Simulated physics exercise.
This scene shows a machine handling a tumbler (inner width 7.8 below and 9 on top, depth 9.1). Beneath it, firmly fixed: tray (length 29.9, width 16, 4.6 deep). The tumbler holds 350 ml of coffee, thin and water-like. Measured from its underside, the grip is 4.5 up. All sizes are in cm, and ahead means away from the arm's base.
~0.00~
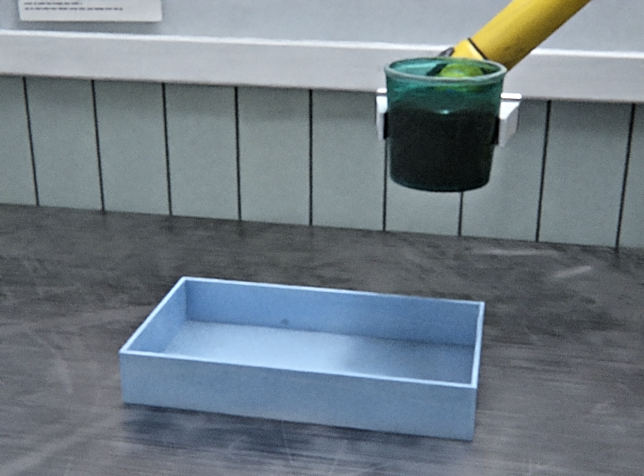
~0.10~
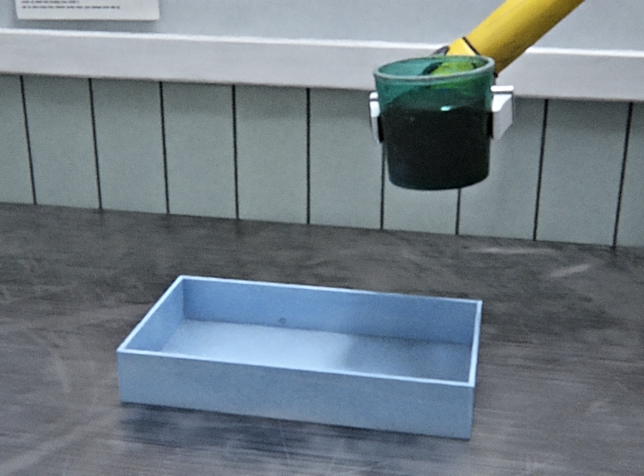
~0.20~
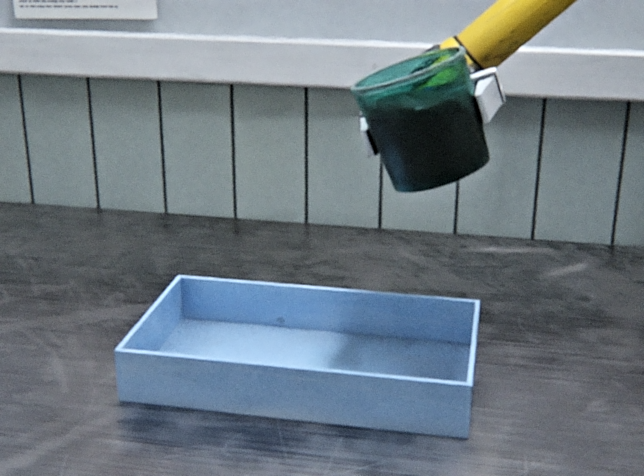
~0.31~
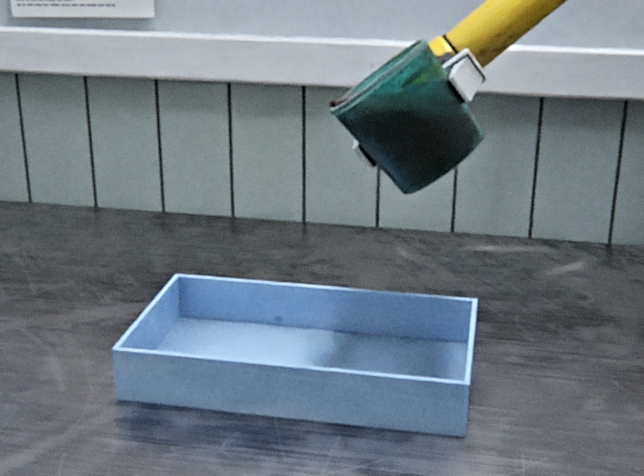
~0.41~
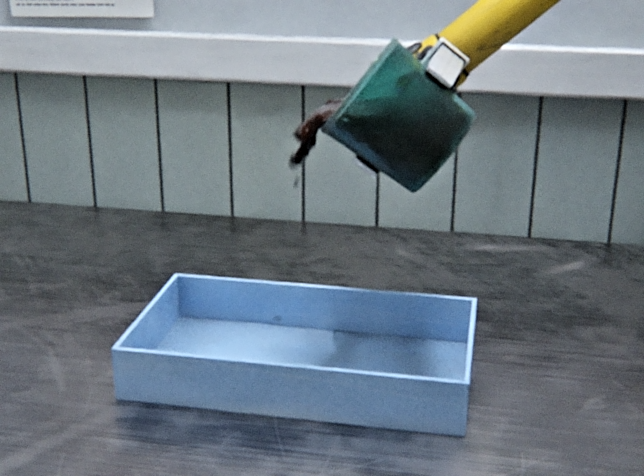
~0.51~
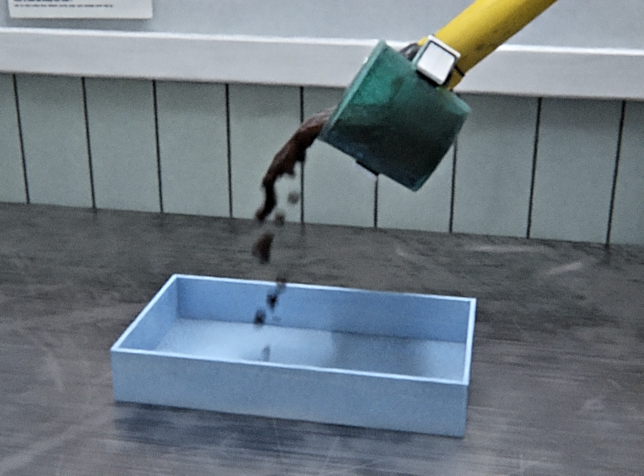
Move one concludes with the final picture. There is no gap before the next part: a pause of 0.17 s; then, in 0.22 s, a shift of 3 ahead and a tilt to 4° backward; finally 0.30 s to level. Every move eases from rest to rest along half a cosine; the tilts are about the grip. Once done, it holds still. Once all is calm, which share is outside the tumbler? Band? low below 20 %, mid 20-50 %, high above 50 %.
Mid.
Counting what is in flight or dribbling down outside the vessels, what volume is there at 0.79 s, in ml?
Estimate: Some 25 ml.
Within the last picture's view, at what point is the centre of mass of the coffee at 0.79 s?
It sits close to pixel (336, 193).
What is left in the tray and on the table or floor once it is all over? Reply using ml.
Around 90 ml in the first place and 15 ml in the second.
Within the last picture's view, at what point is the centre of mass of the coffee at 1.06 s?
Around (326, 204).
After 0.79 s, tilted 29° forward, liquid up to 26 above the table; 250 ml in the tumbler, 80 ml in the tray, 25 ml in the air or running down outside.
After 1.06 s, tilted 2° backward, liquid up to 26 above the table; 245 ml in the tumbler, 90 ml in the tray, 5 ml on the table or floor, 10 ml in the air or running down outside.
After 1.40 s, level, liquid up to 25 above the table; 245 ml in the tumbler, 90 ml in the tray, 15 ml on the table or floor.
After 2.20 s, level, liquid up to 25 above the table; 245 ml in the tumbler, 90 ml in the tray, 15 ml on the table or floor.
In the end, 245 ml in the tumbler, 90 ml in the tray, 15 ml on the table or floor. That is 30 % outside the tumbler.
